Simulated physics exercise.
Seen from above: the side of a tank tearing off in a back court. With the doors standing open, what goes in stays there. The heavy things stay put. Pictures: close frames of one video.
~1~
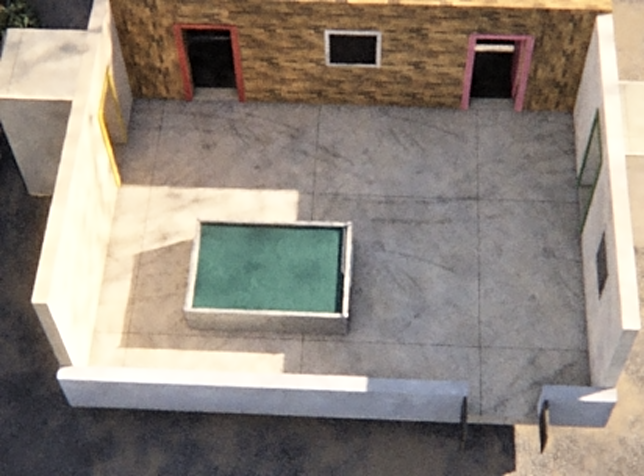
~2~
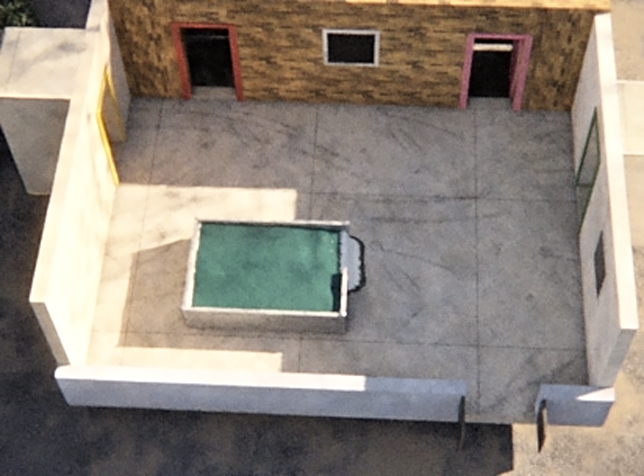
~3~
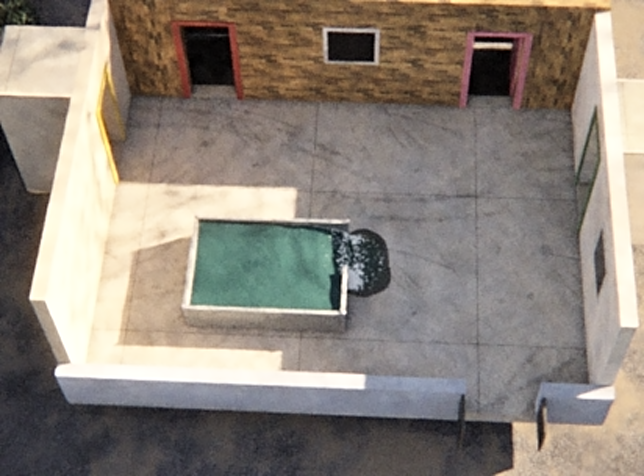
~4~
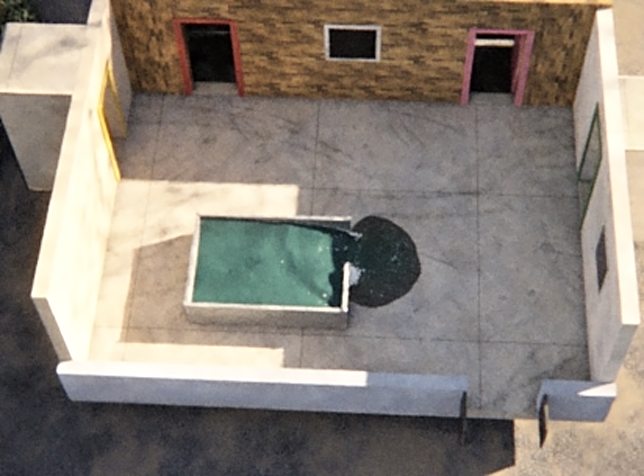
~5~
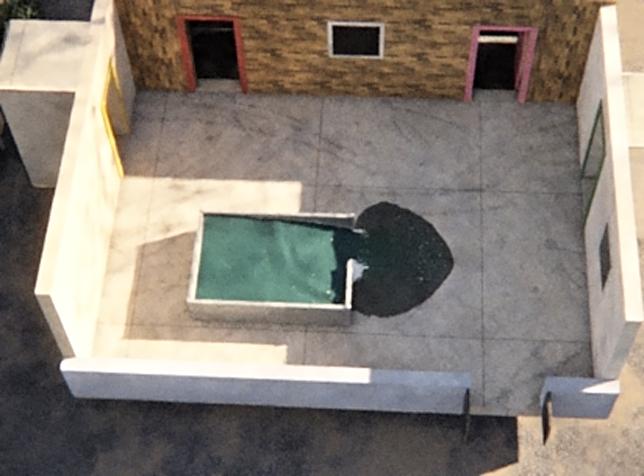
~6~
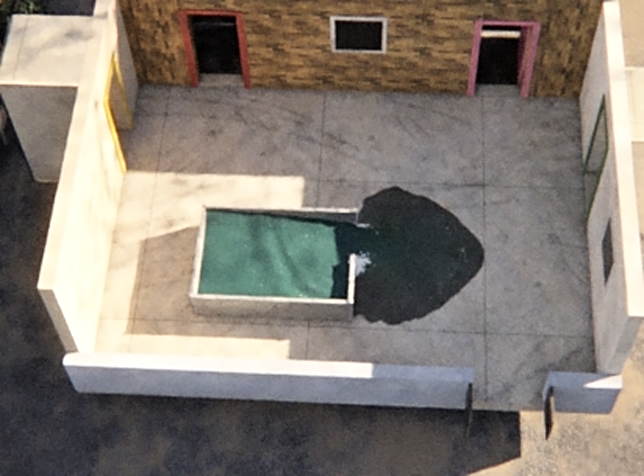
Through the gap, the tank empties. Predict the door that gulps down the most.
I would say the pink door.
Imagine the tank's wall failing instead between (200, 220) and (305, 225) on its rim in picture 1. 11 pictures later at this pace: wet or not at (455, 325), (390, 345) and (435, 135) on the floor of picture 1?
Untouched, untouched, untouched.
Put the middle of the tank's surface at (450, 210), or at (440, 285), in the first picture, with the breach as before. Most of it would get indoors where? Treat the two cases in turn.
Taking them in turn, I'd say the one in green and then the door marked pink.
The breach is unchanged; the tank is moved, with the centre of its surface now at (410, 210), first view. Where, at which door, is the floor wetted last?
The one in yellow.
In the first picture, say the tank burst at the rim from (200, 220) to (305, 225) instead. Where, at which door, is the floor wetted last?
My pick is the one in green.
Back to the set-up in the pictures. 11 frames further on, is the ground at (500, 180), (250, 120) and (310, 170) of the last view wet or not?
The first spot is swamped, the second spared and the third spared.
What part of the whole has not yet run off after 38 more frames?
I'd put it at about 96 per cent.
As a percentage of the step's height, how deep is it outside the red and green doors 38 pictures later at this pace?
The first comes to about 0 percent, the second to about 50 percent.
A moment on, water covers 20 % of the floor; green door not reached, yellow door not reached, pink door not reached, red door not reached.
Next, water covers 35 % of the floor; green door wet at the sill, nothing in, yellow door not reached, pink door not reached, red door not reached.
Then, water covers 40 % of the floor; green door wet at the sill, nothing in, yellow door not reached, pink door a trickle in, red door not reached.
Later, water covers 45 % of the floor; green door wet at the sill, nothing in, yellow door not reached, pink door some in, red door not reached.
In the end, water covers 80 % of the floor; green door wet at the sill, nothing in, yellow door not reached, pink door some in, red door wet at the sill, nothing in; the pink door has let in the most.
